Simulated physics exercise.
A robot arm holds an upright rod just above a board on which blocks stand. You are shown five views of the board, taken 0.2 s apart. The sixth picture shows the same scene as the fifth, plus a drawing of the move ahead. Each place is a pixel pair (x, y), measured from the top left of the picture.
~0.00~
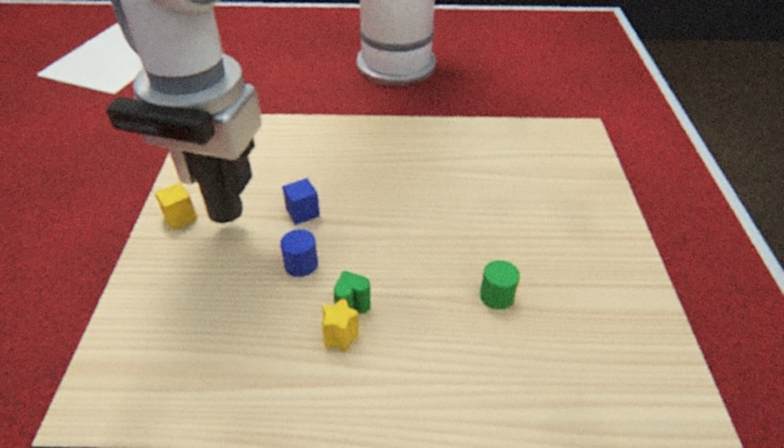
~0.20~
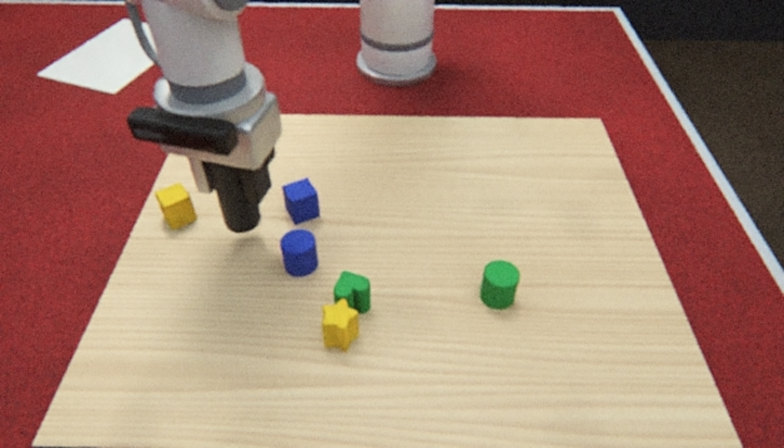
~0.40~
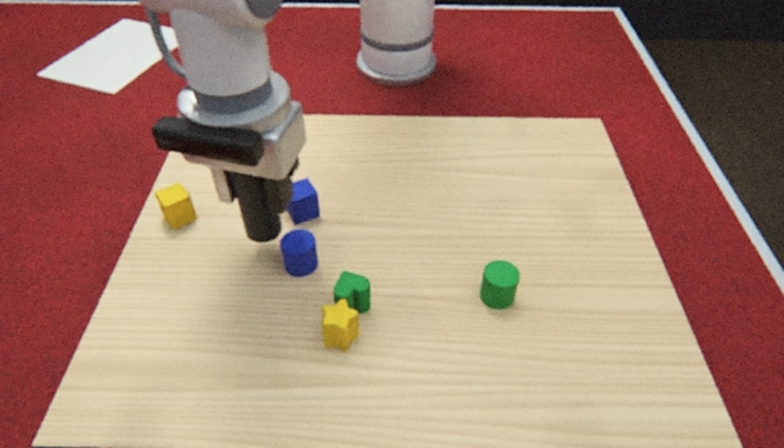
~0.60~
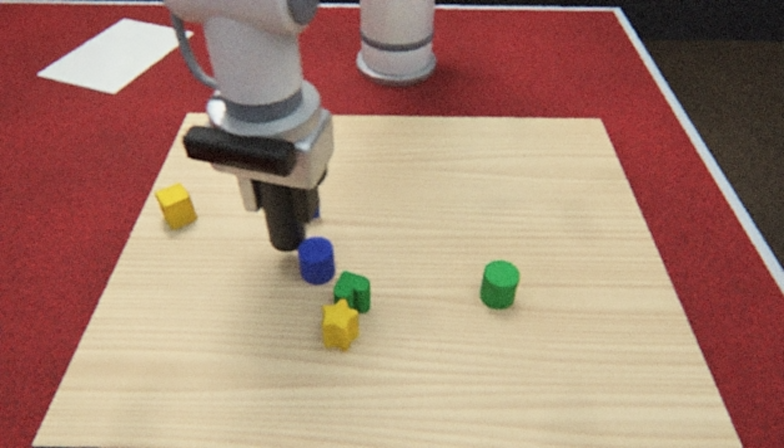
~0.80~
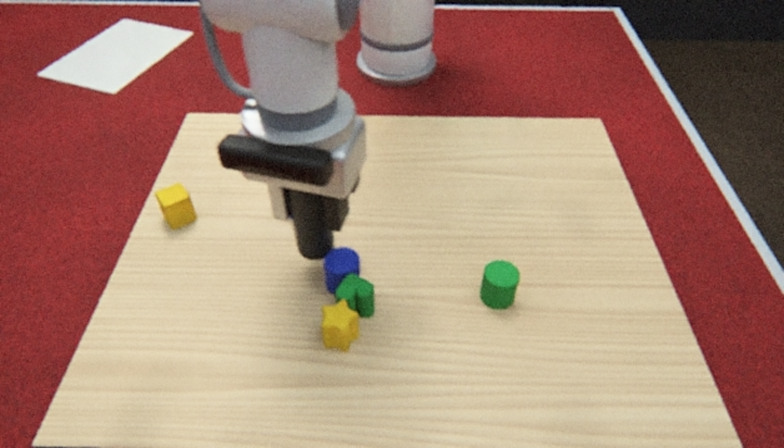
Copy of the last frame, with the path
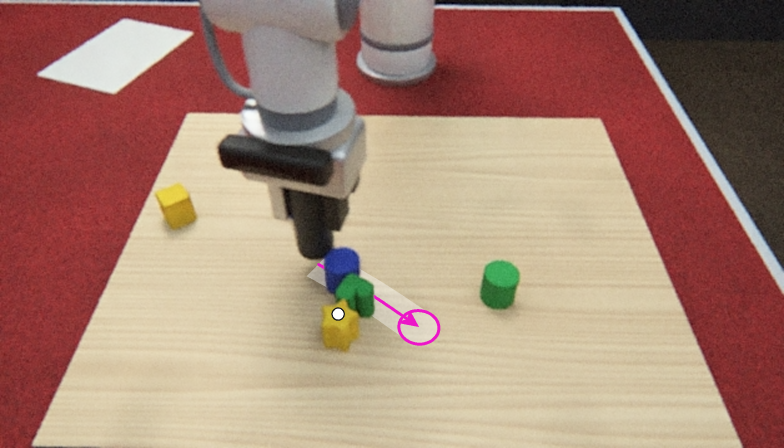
On a light wooden board over red cloth, a robot arm moves its dark rod rightward past a blue cube, then pushes the blue cylinder a short way right, up against a green block beside a yellow star.
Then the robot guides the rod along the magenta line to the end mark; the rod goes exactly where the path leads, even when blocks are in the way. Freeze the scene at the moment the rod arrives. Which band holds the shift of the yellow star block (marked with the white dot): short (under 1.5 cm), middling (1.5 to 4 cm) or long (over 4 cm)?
Below 1.5 cm.
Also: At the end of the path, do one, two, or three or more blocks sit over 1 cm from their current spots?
I'd put the number at two.
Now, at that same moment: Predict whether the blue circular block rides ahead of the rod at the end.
Final position: Ahead.
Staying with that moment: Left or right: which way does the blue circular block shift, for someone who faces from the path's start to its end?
Goes left.
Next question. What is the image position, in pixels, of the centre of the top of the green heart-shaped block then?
The middle of the upper face of the green heart-shaped block will lie at about (376, 312) in the picture.
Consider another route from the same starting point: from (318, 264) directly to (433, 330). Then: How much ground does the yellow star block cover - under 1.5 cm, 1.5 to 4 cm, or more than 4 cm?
Final distance: Less than 1.5 cm.
The line goes from (318, 264) over (368, 293) to (419, 327); the dot is on the yellow star block.
On the path given first. One third of the way, rod at (351, 266); blue circular block at (382, 275); green heart-shaped block at (373, 302), turned 85° clockwise.
Two thirds of the way, rod at (385, 287); blue circular block at (421, 294); green heart-shaped block at (374, 308), turned 90° clockwise.
At the end, rod at (420, 310); yellow star block unmoved; blue circular block at (461, 311); green heart-shaped block at (376, 312), turned 100° clockwise.
